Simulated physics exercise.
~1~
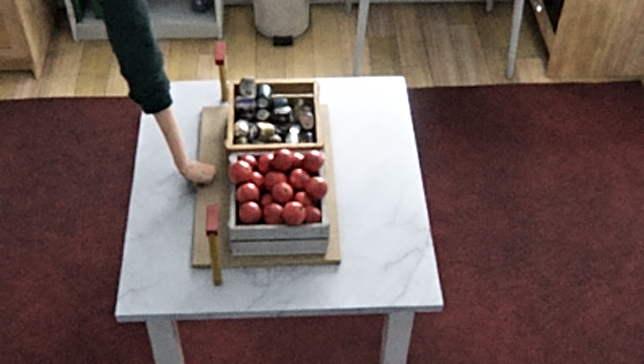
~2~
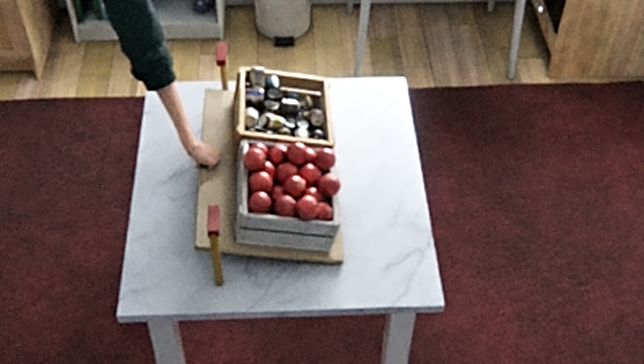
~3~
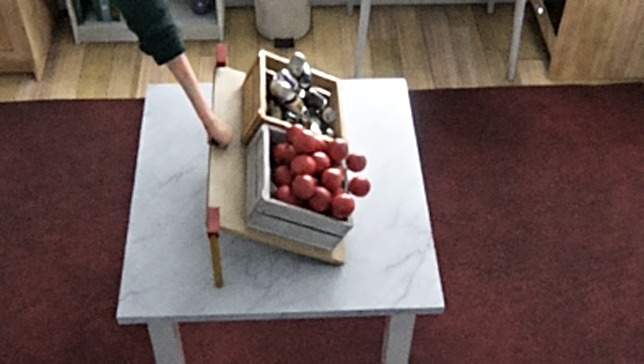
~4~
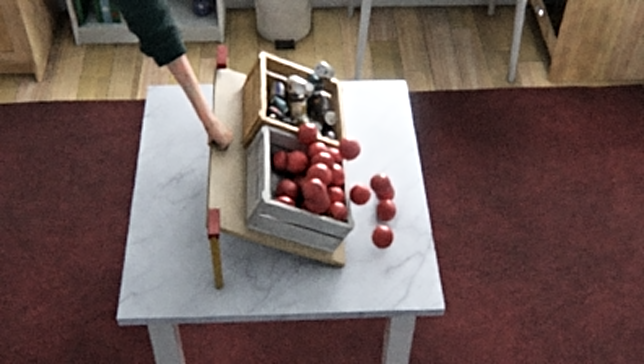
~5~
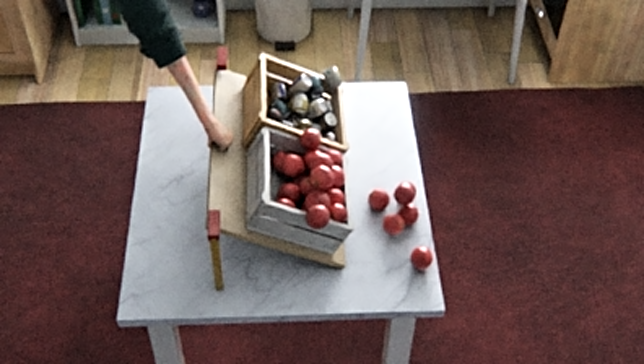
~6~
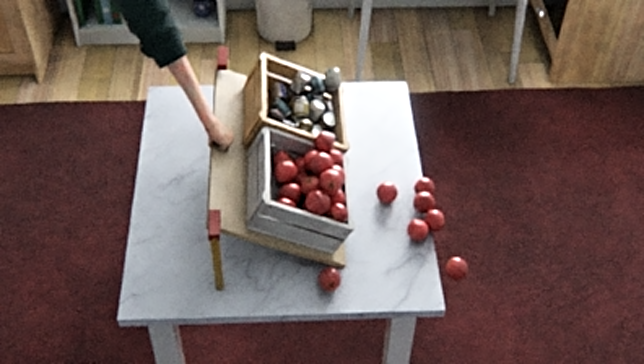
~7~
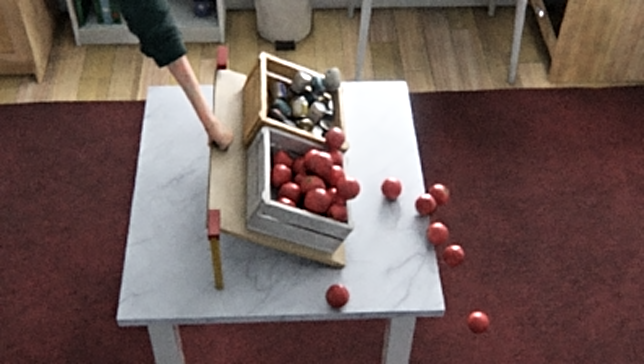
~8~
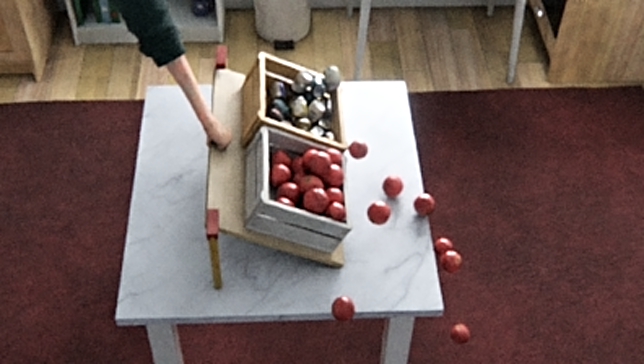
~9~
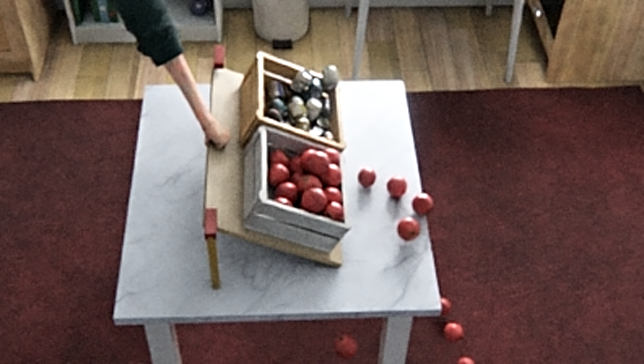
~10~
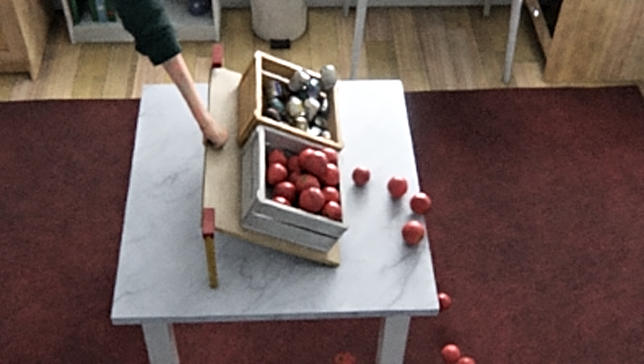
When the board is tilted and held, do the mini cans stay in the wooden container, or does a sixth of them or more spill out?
The mini cans stay in the wooden container. Only tomatoes from the white container spill across the table and off its edge.
